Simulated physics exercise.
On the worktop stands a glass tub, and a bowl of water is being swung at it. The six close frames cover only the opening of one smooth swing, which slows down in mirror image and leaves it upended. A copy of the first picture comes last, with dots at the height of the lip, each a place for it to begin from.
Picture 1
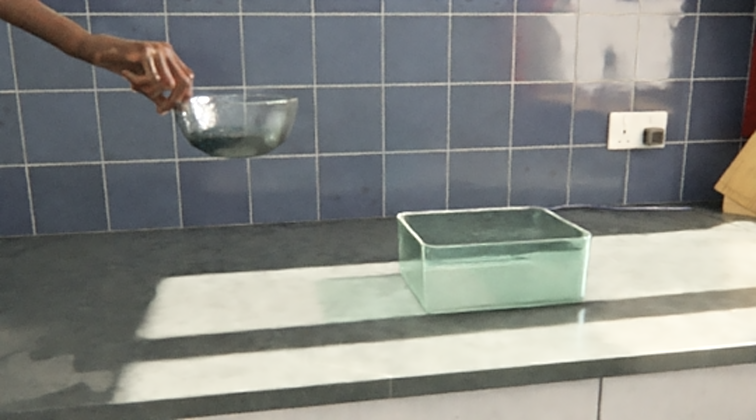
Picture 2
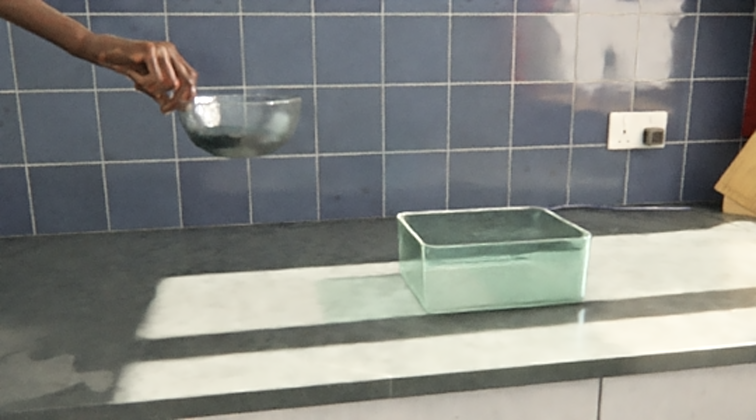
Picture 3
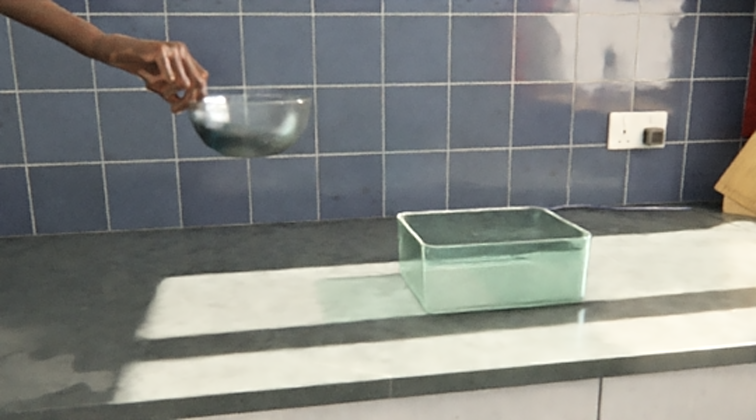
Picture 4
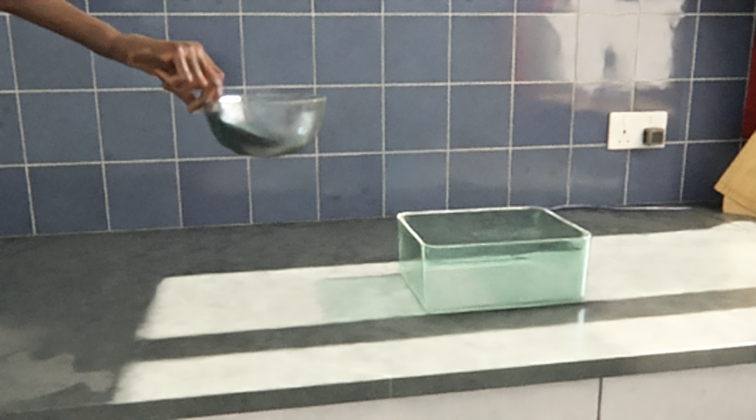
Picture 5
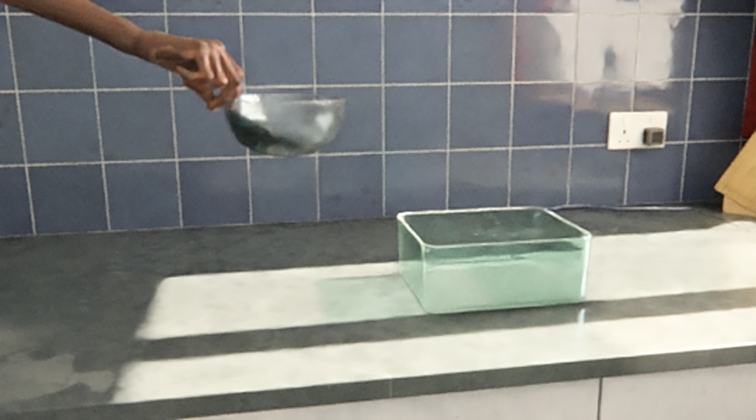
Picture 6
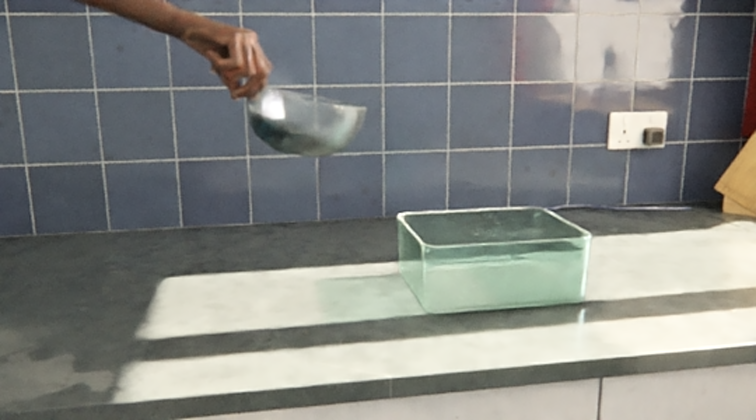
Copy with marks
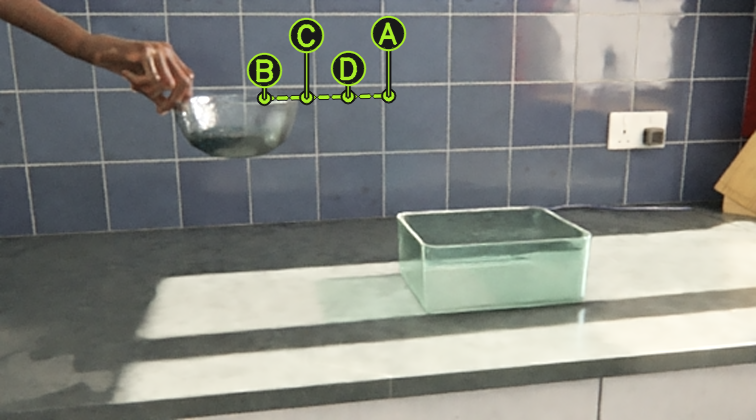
At the start, a hand at the upper left holds a clear glass bowl upright above a dark worktop, with a rectangular glass tub standing to the right. The hand carries the bowl rightward, slowly and then faster, and finally tilts it slightly, while the tub stays still.
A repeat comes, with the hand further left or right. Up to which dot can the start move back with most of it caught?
It is B.
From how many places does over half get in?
All of them.
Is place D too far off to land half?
No.
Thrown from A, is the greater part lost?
No, that is safe.
On the marked copy, A at (388, 95); B at (264, 98); C at (306, 97); D at (348, 96).
If A is chosen, about 72 % lands in the tub, 4 % falls short and 24 % goes beside or beyond.
If B is chosen, about 66 % lands in the tub, 27 % falls short and 7 % goes beside or beyond.
If C is chosen, about 82 % lands in the tub, 7 % falls short and 10 % goes beside or beyond.
If D is chosen, about 89 % lands in the tub, 7 % falls short and 5 % goes beside or beyond.
